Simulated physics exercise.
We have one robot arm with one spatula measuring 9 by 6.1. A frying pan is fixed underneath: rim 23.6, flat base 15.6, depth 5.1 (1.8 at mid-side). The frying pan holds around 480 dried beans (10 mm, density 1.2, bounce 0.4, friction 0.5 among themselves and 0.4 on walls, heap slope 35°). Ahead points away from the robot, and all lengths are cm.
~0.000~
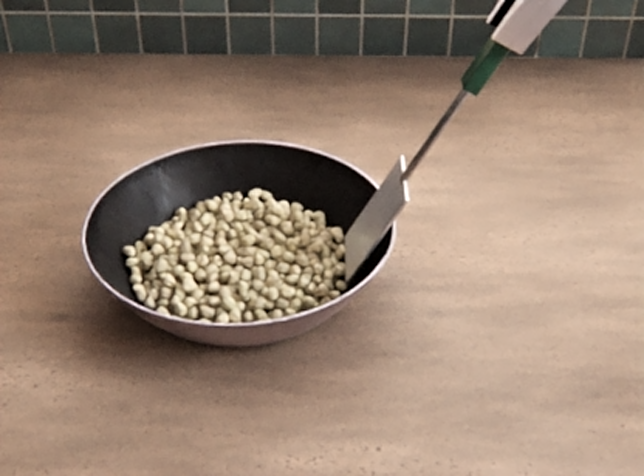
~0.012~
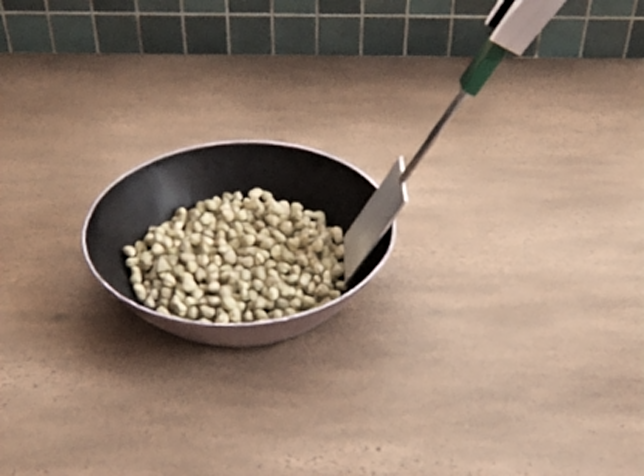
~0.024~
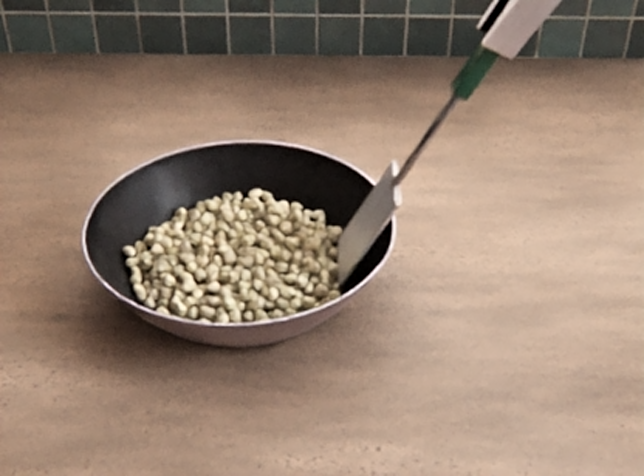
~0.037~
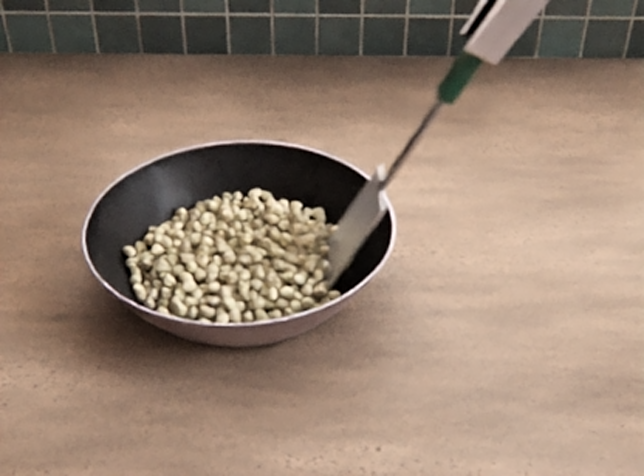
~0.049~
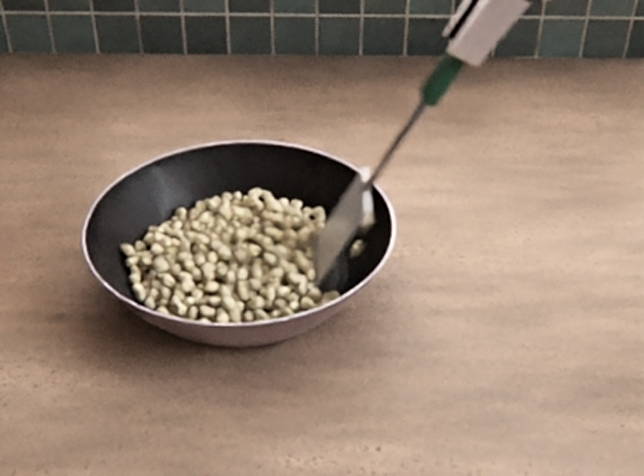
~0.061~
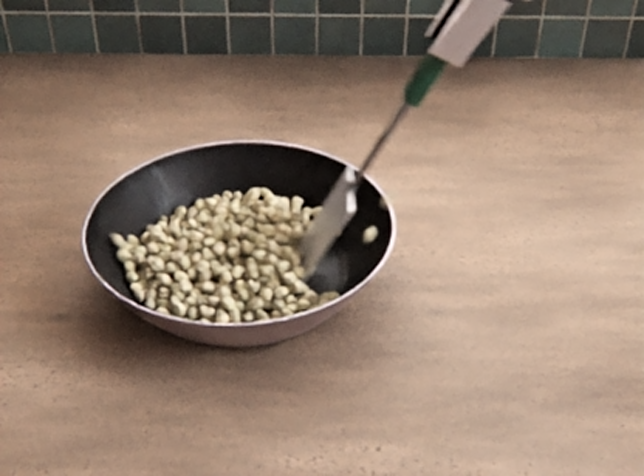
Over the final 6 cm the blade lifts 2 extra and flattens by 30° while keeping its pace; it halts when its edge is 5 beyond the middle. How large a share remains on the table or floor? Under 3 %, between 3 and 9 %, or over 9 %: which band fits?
The band that fits is under 3 %.
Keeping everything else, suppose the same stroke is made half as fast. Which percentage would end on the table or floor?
In that case, around 0 per cent would end on the table or floor.
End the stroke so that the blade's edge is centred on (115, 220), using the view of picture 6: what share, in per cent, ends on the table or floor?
Around 25 percent ends on the table or floor.
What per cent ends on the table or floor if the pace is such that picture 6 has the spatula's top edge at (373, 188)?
My guess is around 0 percent.
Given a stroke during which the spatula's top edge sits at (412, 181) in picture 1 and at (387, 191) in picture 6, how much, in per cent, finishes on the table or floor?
Some 0 per cent.
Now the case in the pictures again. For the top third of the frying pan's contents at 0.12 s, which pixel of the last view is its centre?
I'd put it close to (191, 244).
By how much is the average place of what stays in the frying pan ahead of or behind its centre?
I'd say it's roughly 3.5 cm toward the front.
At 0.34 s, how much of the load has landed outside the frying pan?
It works out to about 2 in a hundred.
After 0.09 s, sloping 61°, highest piece 12 above the table; 483 in the frying pan, 2 on the blade or in flight.
After 0.12 s, sloping 49°, highest piece 17 above the table; 483 in the frying pan, 2 on the blade or in flight.
After 0.34 s, sloping 32°, highest piece 25 above the table; 479 in the frying pan, 5 on the table or floor, 1 on the blade or in flight.
After 1.39 s, sloping 32°, highest piece 6 above the table; 479 in the frying pan, 6 on the table or floor.
In the end, 479 in the frying pan, 6 on the table or floor. That is 1 % on the table or floor.
